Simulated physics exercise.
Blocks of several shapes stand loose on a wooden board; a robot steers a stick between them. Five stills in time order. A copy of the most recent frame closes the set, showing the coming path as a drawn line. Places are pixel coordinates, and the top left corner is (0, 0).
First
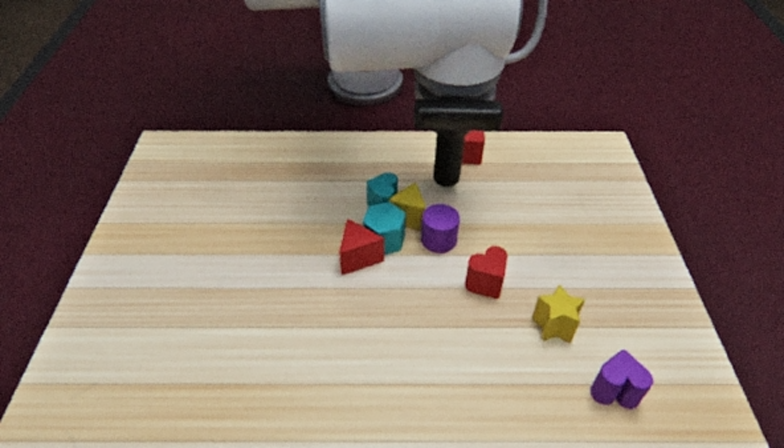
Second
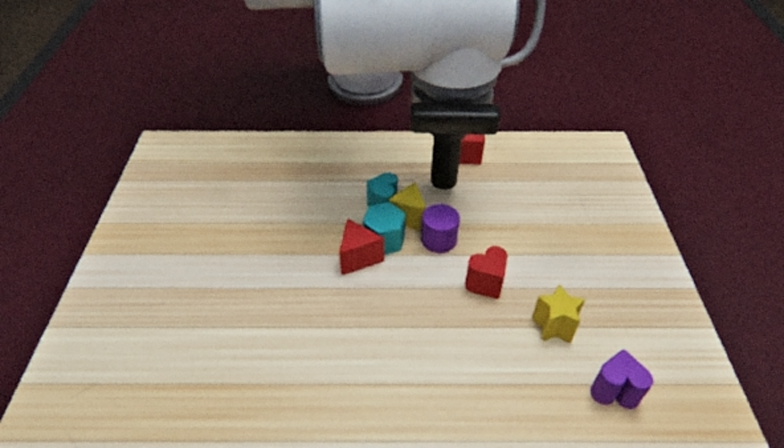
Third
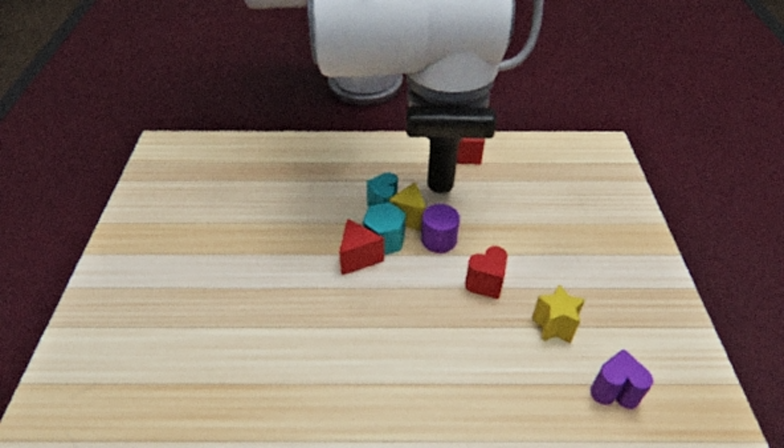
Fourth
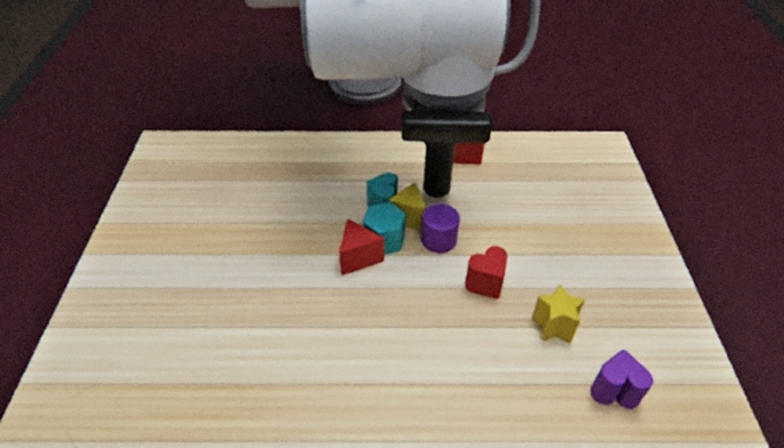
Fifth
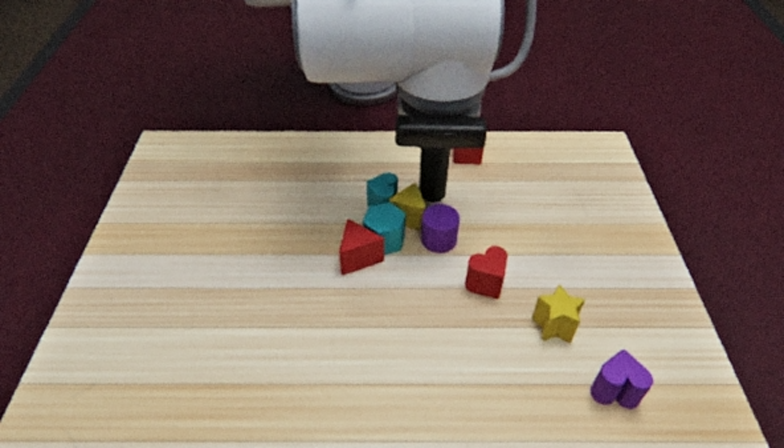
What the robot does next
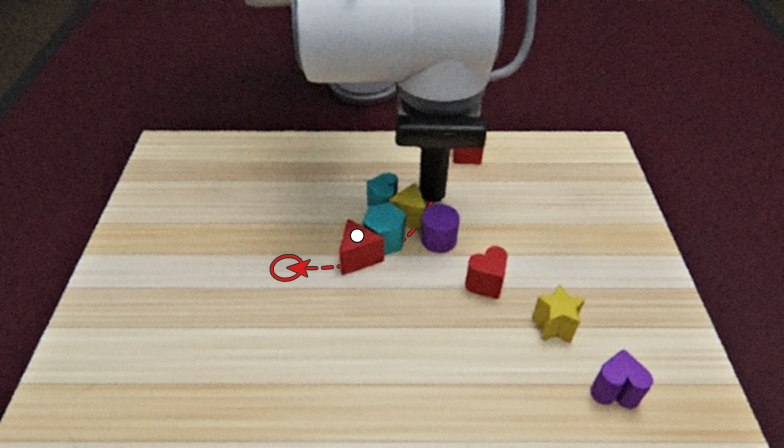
The clip shows a robot arm holding a black stick above a wooden board scattered with red, turquoise, yellow and purple blocks; the stick moves slightly left and toward the viewer, while the blocks stay in place.
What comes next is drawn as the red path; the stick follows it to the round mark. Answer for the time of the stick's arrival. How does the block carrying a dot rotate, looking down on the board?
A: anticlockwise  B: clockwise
Option A.
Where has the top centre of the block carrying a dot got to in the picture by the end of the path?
For the centre of its top, I'd go with (311, 270).
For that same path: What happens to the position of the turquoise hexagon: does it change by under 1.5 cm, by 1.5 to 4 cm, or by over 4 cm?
Travels over 4 cm.
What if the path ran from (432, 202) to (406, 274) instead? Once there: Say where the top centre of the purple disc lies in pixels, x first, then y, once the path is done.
So, by the moment the path ends, you'll find the top centre of the purple disc at (448, 239).
The line goes from (432, 202) by way of (404, 239) and (351, 264) to (287, 268); the dot is on the red triangular piece.
The first path, step by step. One third of the way, stick at (404, 231); red triangular piece at (343, 248); turquoise hexagon at (365, 227), turned 15° anticlockwise; yellow triangular piece at (380, 204), turned 25° clockwise; purple disc at (442, 222).
Two thirds of the way, stick at (350, 256); red triangular piece at (324, 261), turned 20° anticlockwise; turquoise hexagon at (316, 230), turned 20° clockwise; yellow triangular piece at (377, 203), turned 40° clockwise; purple disc at (442, 222).
At the end, stick at (285, 259); red triangular piece at (311, 270), turned 35° anticlockwise; turquoise hexagon at (279, 219), turned 70° clockwise; yellow triangular piece at (377, 203), turned 40° clockwise; purple disc at (442, 222).
